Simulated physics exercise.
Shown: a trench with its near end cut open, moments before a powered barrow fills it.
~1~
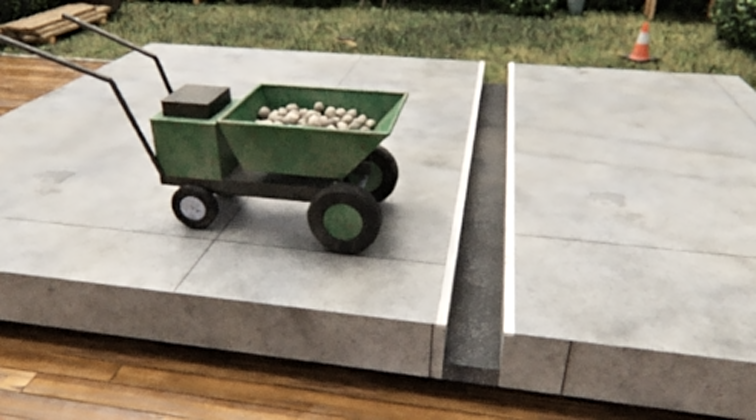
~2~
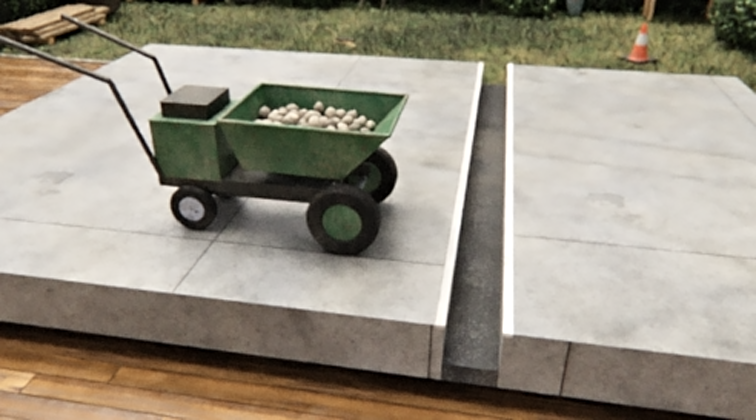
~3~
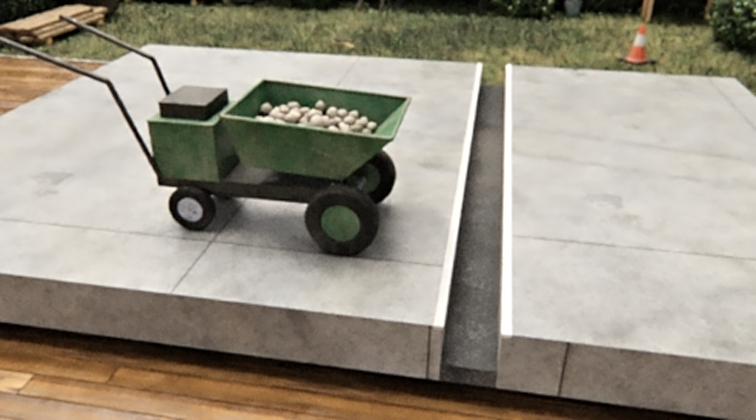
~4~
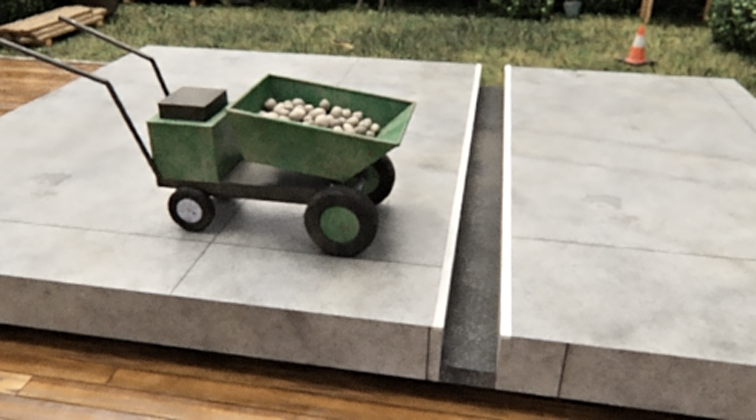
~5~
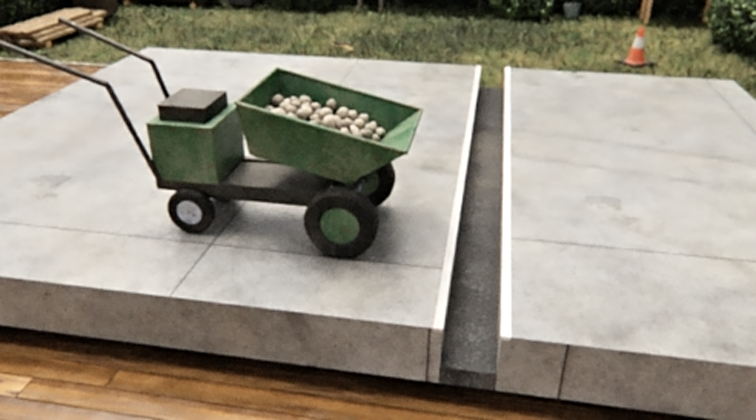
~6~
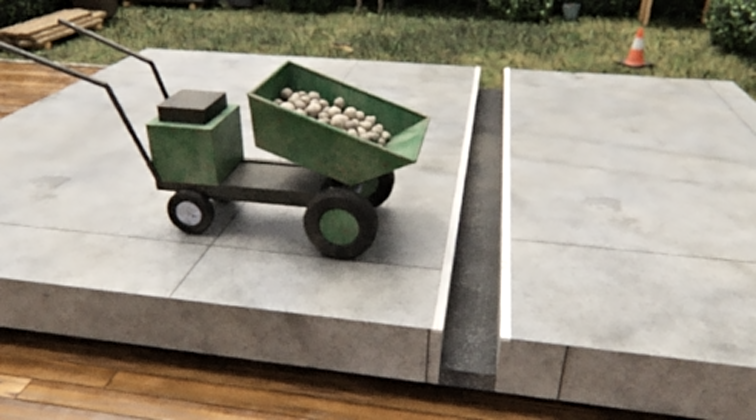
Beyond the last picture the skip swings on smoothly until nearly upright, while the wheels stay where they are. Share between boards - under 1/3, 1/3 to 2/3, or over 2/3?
The trench gets more than two thirds.
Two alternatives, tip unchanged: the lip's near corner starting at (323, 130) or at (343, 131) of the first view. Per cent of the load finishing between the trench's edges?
Close to 40 in a hundred, and close to 50 in a hundred.
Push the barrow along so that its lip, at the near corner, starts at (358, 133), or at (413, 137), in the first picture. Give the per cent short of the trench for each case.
First spot 10 per cent, second spot 0 per cent.
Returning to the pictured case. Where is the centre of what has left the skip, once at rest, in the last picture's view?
Close to (477, 262) in the last picture.
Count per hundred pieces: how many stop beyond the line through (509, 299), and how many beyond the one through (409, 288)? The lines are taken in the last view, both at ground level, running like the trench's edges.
0 % and 100 %, in that order.
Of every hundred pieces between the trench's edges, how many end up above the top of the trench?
Roughly 5 percent.
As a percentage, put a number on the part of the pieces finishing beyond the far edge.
Around 0 per cent.
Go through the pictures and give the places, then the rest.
The first frame shows lip of the skip at (388, 135), level; top of the load at (317, 127), river pebbles; first edge of the trench at (447, 286); far edge at (510, 293), the trench under half as wide as the skip, and about as deep as wide.
The second frame shows lip of the skip at (389, 137), level; top of the load at (305, 128).
The third frame shows lip of the skip at (392, 140), tipped barely; top of the load at (290, 120).
The fourth frame shows lip of the skip at (398, 145), tipped a little; top of the load at (294, 118).
The fifth frame shows lip of the skip at (406, 153), tipped a little; top of the load at (298, 121).
The sixth frame shows lip of the skip at (414, 162), tipped clearly; top of the load at (299, 106); first edge of the trench at (443, 291); far edge at (506, 298).
Soon after the last picture, skip tipped steeply; all in the skip.
A little later, skip tipped right over; about half in the skip; a stray few short of the trench; about half in or heaped over the trench.
Later still, skip tipped right over; a small part in the skip; a stray few short of the trench; most in or heaped over the trench; a stray few beyond it.
At rest, skip tipped right over; a small part in the skip; a stray few short of the trench; nearly all in or heaped over the trench; a stray few beyond it.
